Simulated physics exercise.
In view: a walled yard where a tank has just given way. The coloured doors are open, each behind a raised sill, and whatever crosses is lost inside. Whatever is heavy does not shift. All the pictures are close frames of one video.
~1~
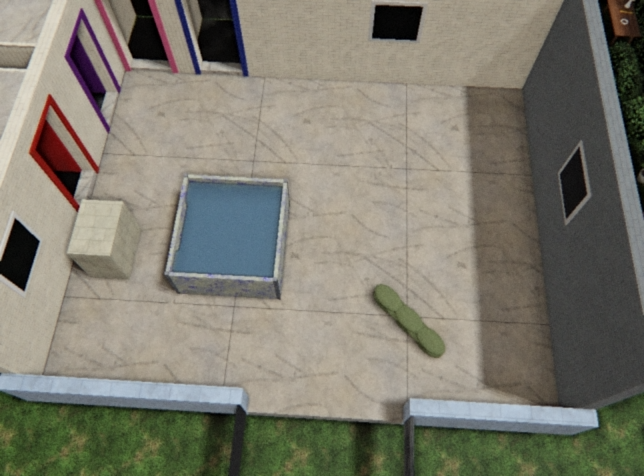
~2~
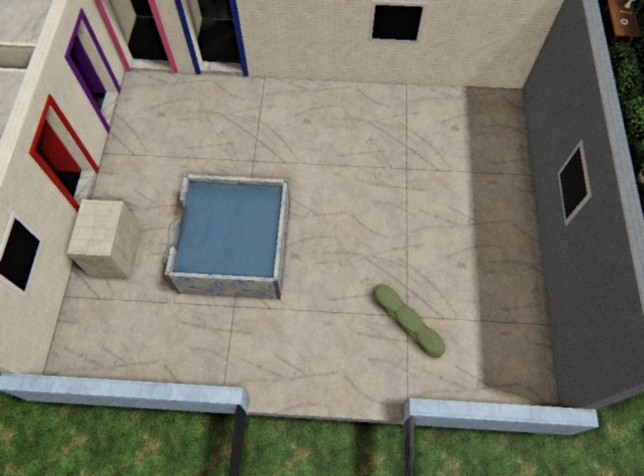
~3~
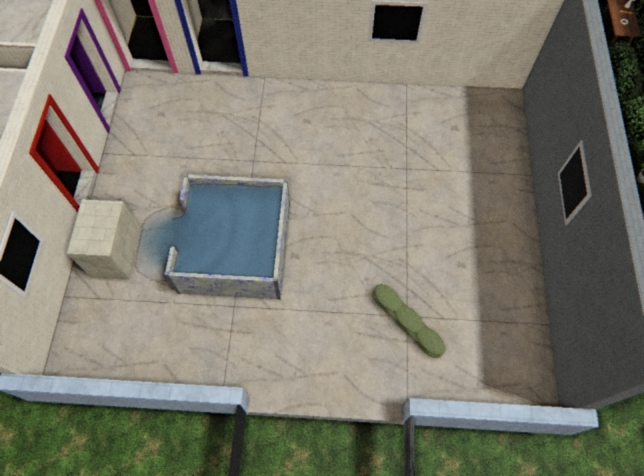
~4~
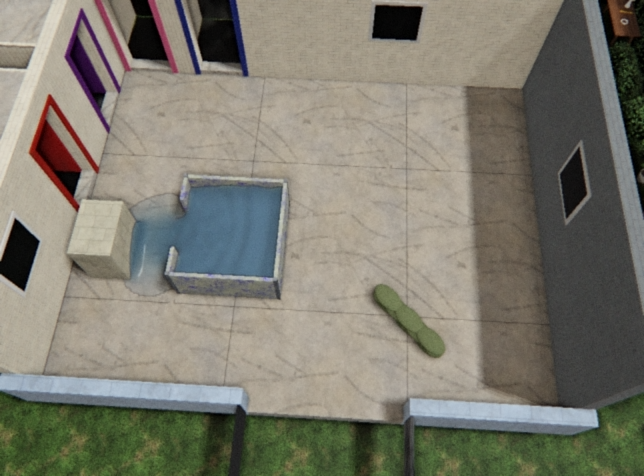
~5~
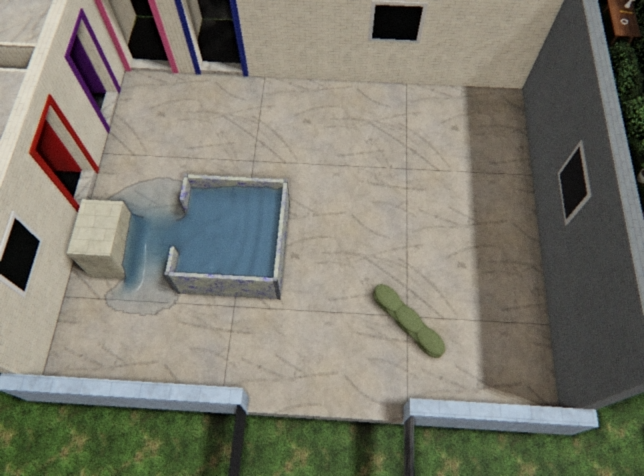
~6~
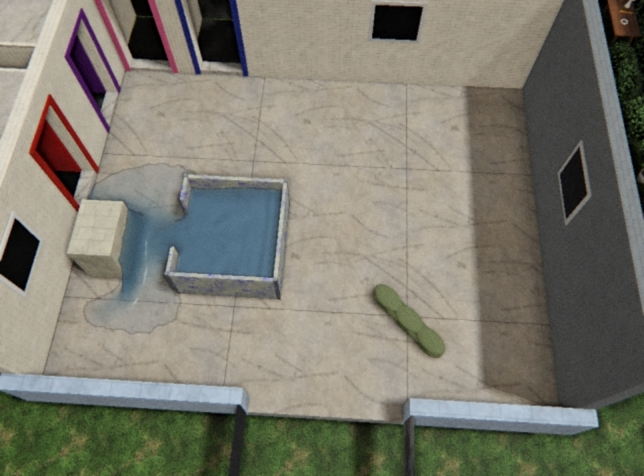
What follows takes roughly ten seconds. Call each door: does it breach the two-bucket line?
Calls: The red door breaches it; the purple door breaches it; the pink door breaches it; the blue door does not breach it.
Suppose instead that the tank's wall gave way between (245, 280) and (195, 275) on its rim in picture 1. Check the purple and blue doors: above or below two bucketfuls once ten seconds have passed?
In brief, the purple stops short; the blue stops short.
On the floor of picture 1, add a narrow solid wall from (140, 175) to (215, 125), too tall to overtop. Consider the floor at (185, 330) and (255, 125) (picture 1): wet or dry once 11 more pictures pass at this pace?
Taking the points in order, the first is inundated and the second is high and dry.
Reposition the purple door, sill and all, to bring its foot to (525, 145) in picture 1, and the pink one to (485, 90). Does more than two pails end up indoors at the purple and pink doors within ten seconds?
Result - purple door: Remains below the limit; pink door: Remains below the limit.
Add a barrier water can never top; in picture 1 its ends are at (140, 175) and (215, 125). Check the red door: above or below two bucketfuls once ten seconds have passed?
The red door tops the limit.
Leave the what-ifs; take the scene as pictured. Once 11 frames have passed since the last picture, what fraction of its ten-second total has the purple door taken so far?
Roughly 10 percent.
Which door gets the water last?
That would be the blue door.
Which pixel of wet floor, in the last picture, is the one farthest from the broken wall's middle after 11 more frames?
About at (124, 76).
A moment on, water covers 20 % of the floor; the red door under two buckets in, the purple door wet at the sill, nothing in, the pink door not reached, the blue door not reached.
Next, water covers 30 % of the floor; the red door over two buckets in, the purple door under two buckets in, the pink door under two buckets in, the blue door not reached.
Then, water covers 35 % of the floor; the red door over two buckets in, the purple door over two buckets in, the pink door far over two buckets in, the blue door wet at the sill, nothing in.
Later, water covers 60 % of the floor; the red door over two buckets in, the purple door over two buckets in, the pink door far over two buckets in, the blue door wet at the sill, nothing in.
In the end, water covers 90 % of the floor; the red door over two buckets in, the purple door over two buckets in, the pink door far over two buckets in, the blue door wet at the sill, nothing in.
